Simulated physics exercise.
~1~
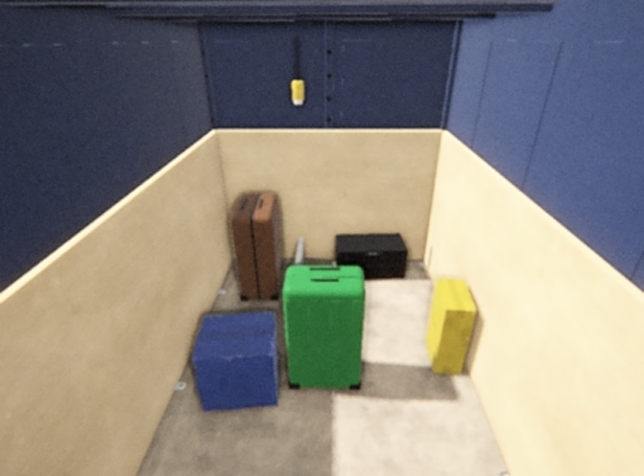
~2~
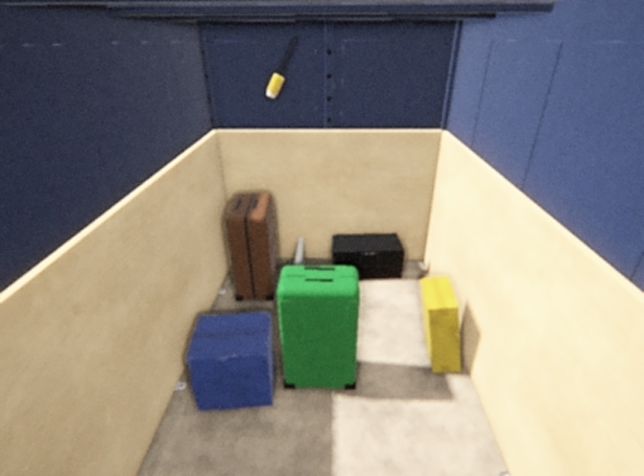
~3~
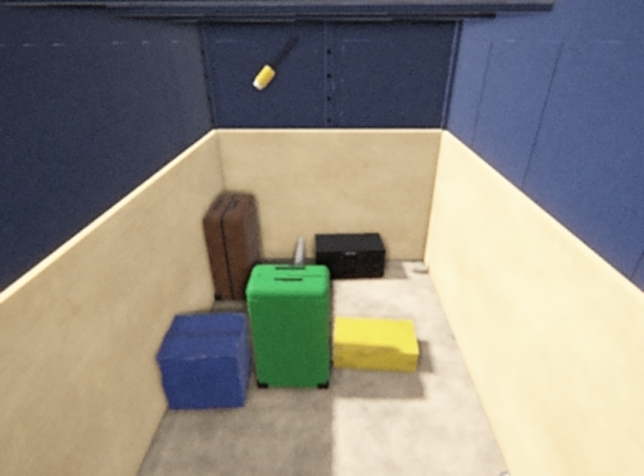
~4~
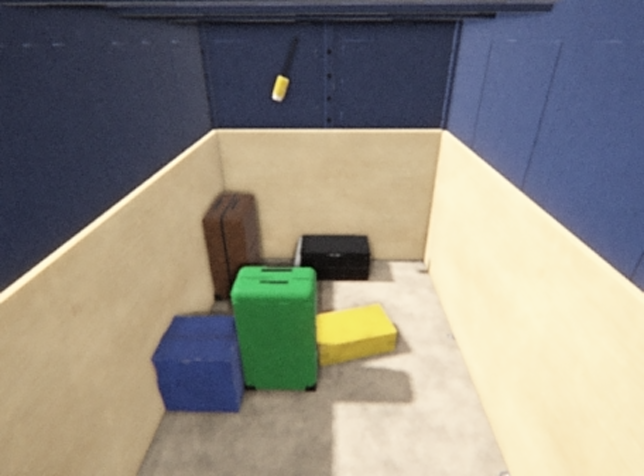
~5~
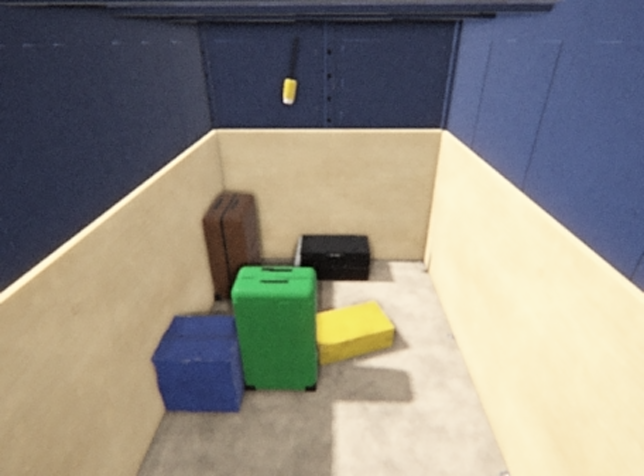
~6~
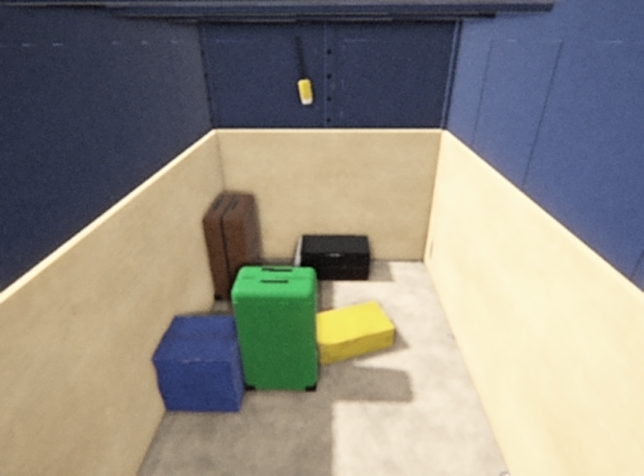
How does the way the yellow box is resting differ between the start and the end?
At the start the yellow box stands upright near the right wall, and at the end it lies on its side next to the green case.
